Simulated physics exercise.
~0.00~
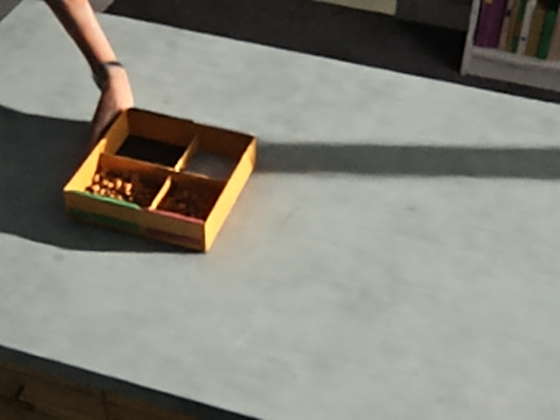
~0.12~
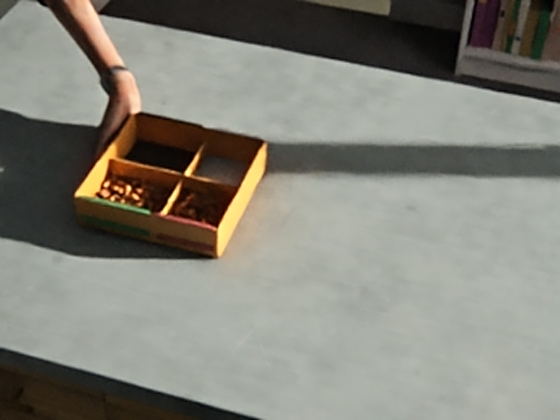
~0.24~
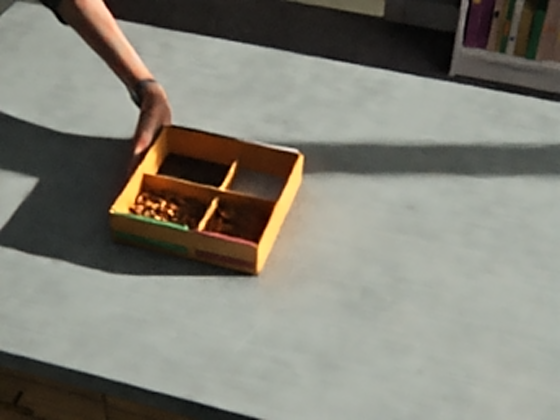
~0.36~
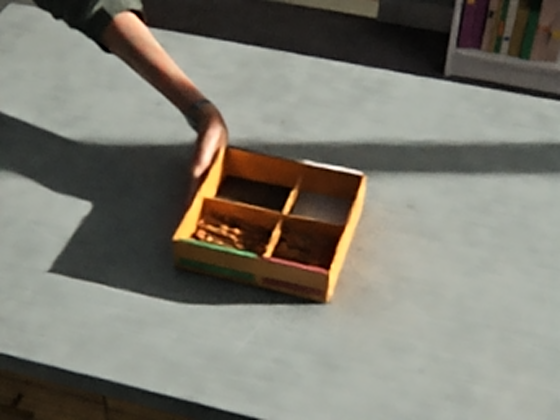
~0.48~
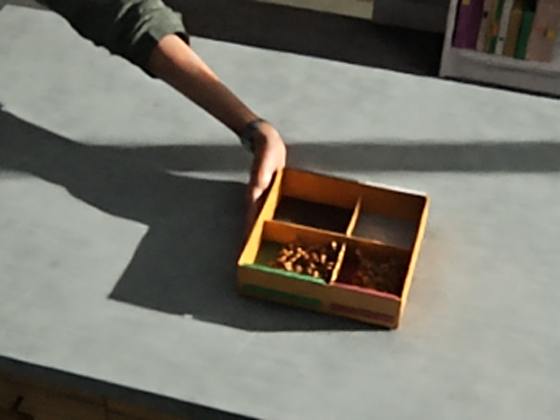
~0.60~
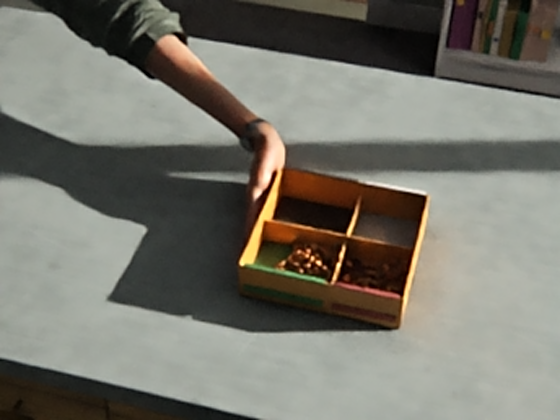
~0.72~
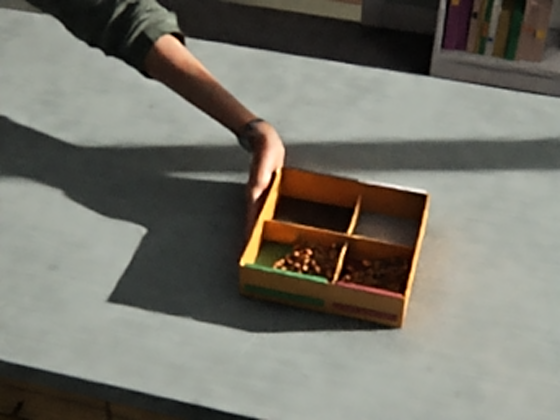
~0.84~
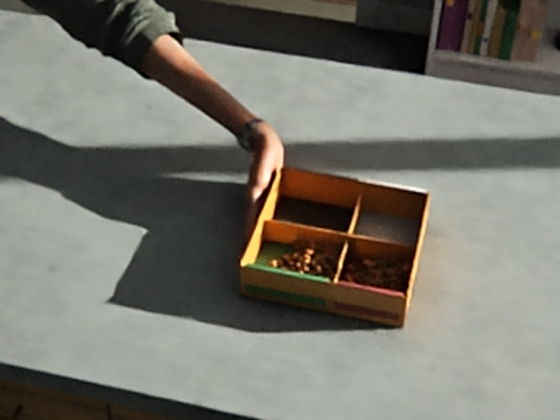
A shallow orange tray with four compartments, the front two holding small brown pieces, slid rightward and toward the viewer across a gray tabletop, pushed by a hand at its side, then stopped with the pieces still in the front compartments.
